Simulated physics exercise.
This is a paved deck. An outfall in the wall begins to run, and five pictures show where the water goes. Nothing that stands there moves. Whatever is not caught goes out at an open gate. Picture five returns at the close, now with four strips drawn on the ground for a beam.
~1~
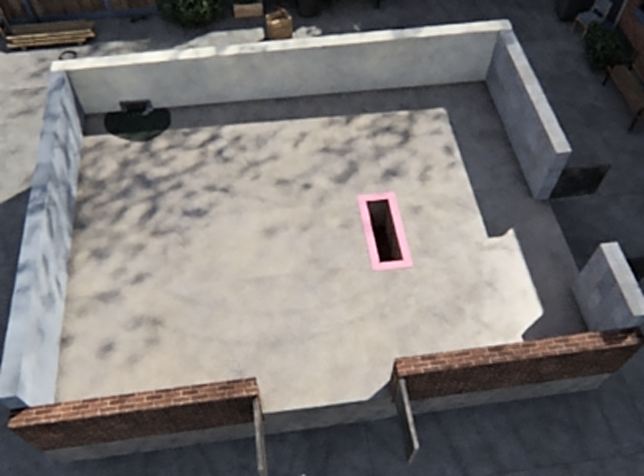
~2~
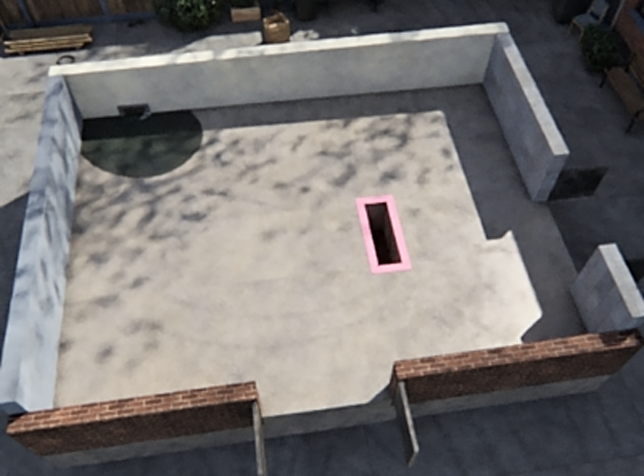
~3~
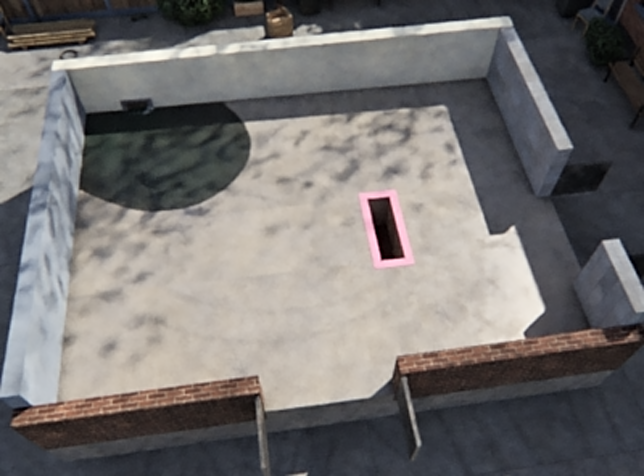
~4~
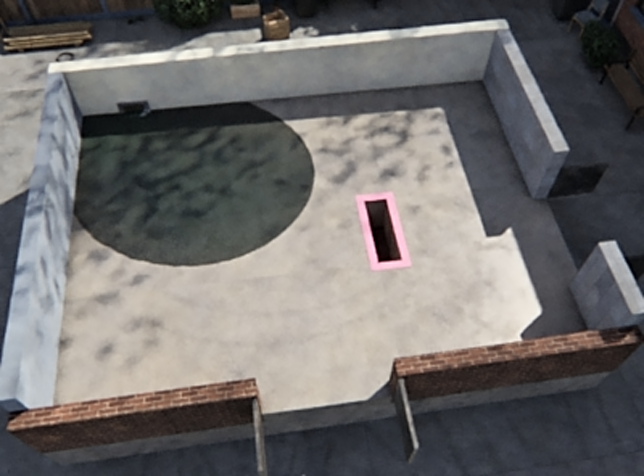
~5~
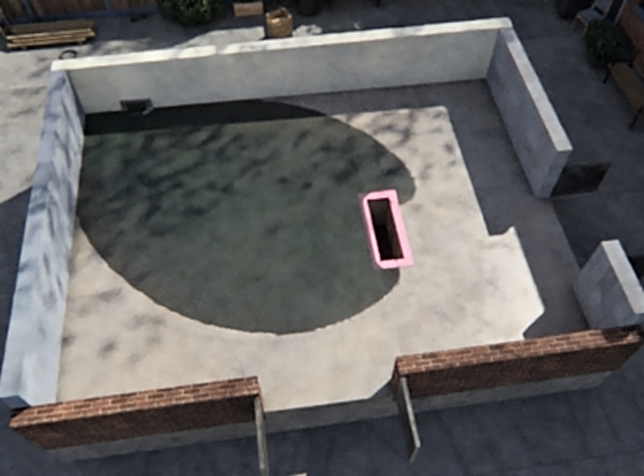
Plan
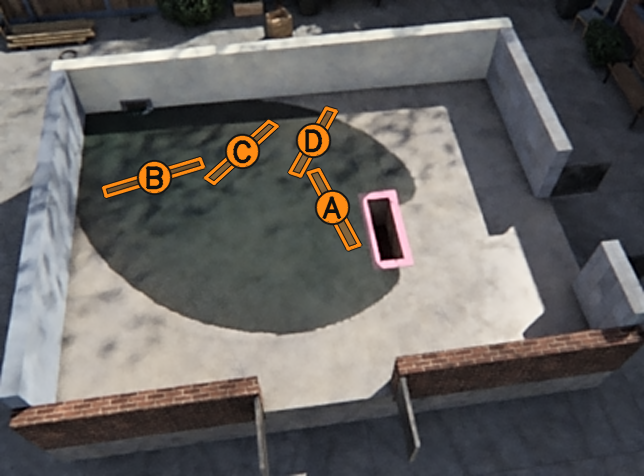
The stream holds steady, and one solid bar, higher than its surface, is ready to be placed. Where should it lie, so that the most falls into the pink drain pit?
I would pick place D.
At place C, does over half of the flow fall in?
No, it does not.
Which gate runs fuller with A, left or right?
The right one.
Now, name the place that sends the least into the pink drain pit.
A.
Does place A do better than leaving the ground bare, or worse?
Place A is worse.
On the marked copy, A from (313, 171) to (353, 246); B from (104, 191) to (201, 162); C from (209, 180) to (272, 123); D from (295, 174) to (331, 109).
For place A, about 7 % of the stream runs into the pink drain pit, about 92 % out by the gates.
For place B, about 26 % of the stream runs into the pink drain pit, about 70 % out by the gates.
For place C, about 21 % of the stream runs into the pink drain pit, about 78 % out by the gates.
For place D, about 35 % of the stream runs into the pink drain pit, about 63 % out by the gates.
